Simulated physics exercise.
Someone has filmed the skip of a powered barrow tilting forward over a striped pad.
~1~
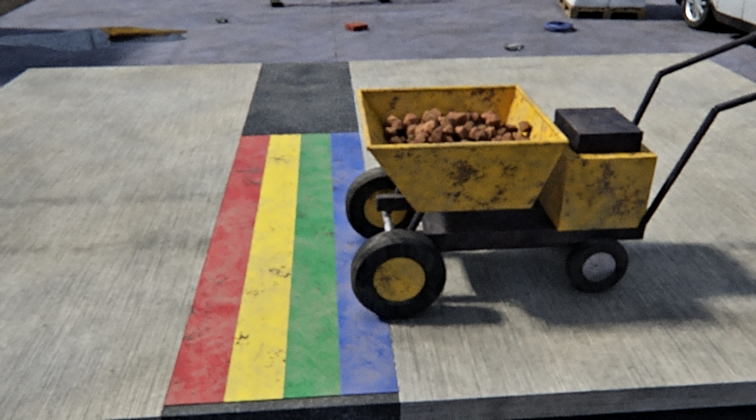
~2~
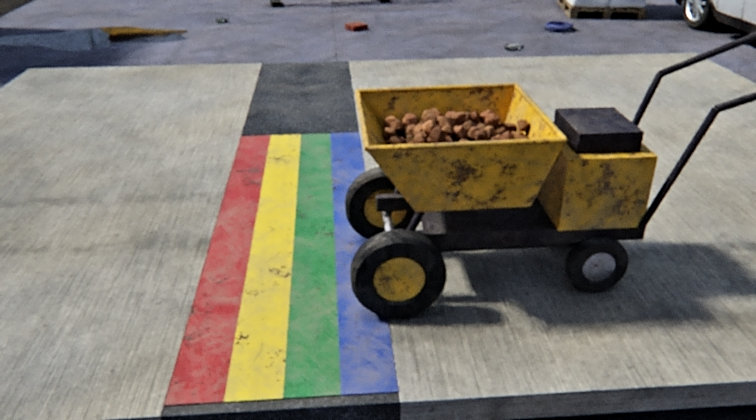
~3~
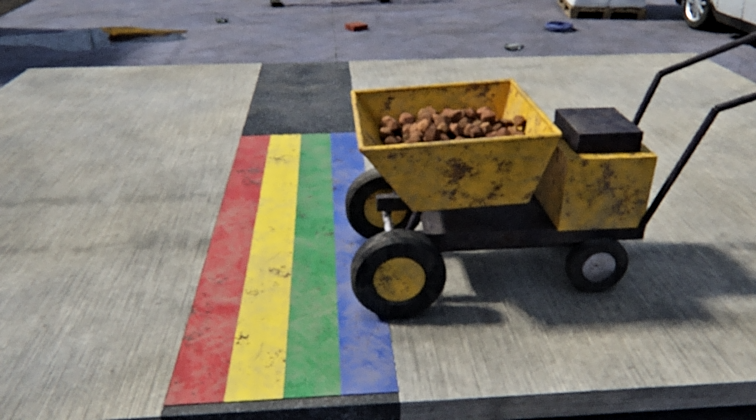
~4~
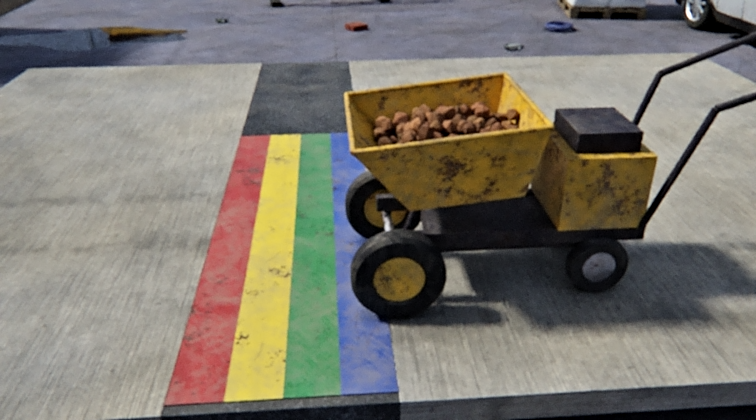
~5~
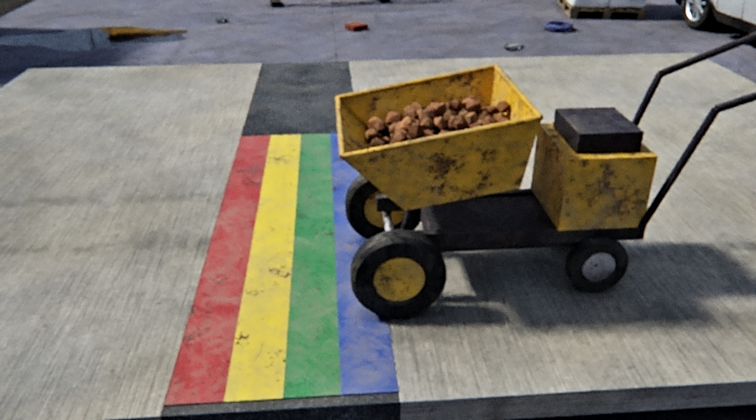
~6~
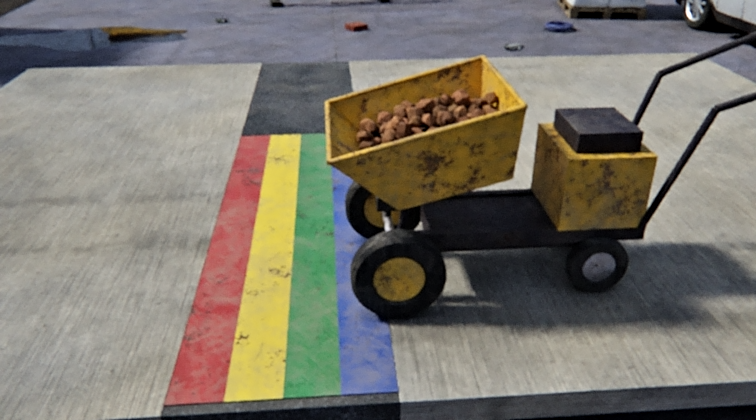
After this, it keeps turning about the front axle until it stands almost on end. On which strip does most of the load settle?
Most lies over the red band.
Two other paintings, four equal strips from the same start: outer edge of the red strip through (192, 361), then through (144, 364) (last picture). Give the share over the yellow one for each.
Roughly 10 per cent, and 30 per cent.
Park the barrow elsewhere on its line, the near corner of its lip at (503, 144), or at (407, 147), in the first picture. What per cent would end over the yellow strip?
Near 20 % and 40 %.
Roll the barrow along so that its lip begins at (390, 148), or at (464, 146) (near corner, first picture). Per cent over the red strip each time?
About 30 and 20 per cent.
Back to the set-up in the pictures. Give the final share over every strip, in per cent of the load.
In per cent, blue strip 0, green strip 0, yellow strip 20 and red strip 40.
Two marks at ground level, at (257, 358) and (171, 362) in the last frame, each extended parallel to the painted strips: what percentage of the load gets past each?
Roughly 90 per cent, and 40 per cent.
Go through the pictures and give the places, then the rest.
The first frame shows lip of the skip (369, 149), level; top of the load (461, 134), clay clods; blue strip (366, 346); green strip (313, 349); yellow strip (259, 352); red strip (205, 355).
The second frame shows lip of the skip (368, 149), level; top of the load (460, 133).
The third frame shows lip of the skip (362, 150), tipped barely; top of the load (456, 131).
The fourth frame shows lip of the skip (353, 153), tipped a little; top of the load (449, 128).
The fifth frame shows lip of the skip (342, 157), tipped a little; top of the load (450, 118).
The sixth frame shows lip of the skip (330, 163), tipped clearly; top of the load (460, 119); blue strip (366, 346); green strip (313, 349); yellow strip (259, 352); red strip (205, 355).
Just after the last frame, skip tipped steeply; every one in the skip.
A moment on, skip tipped right over; the larger part in the skip; just a few over the yellow strip; roughly a quarter over the red strip; just a few falling; just a few off the paint.
Further on, skip tipped right over; about a tenth in the skip; about a tenth over the yellow strip; roughly a third over the red strip; roughly a third off the paint.
When it is over, skip tipped right over; just a few in the skip; not one over the blue strip; not one over the green strip; roughly a quarter over the yellow strip; roughly a third over the red strip; roughly a third off the paint.
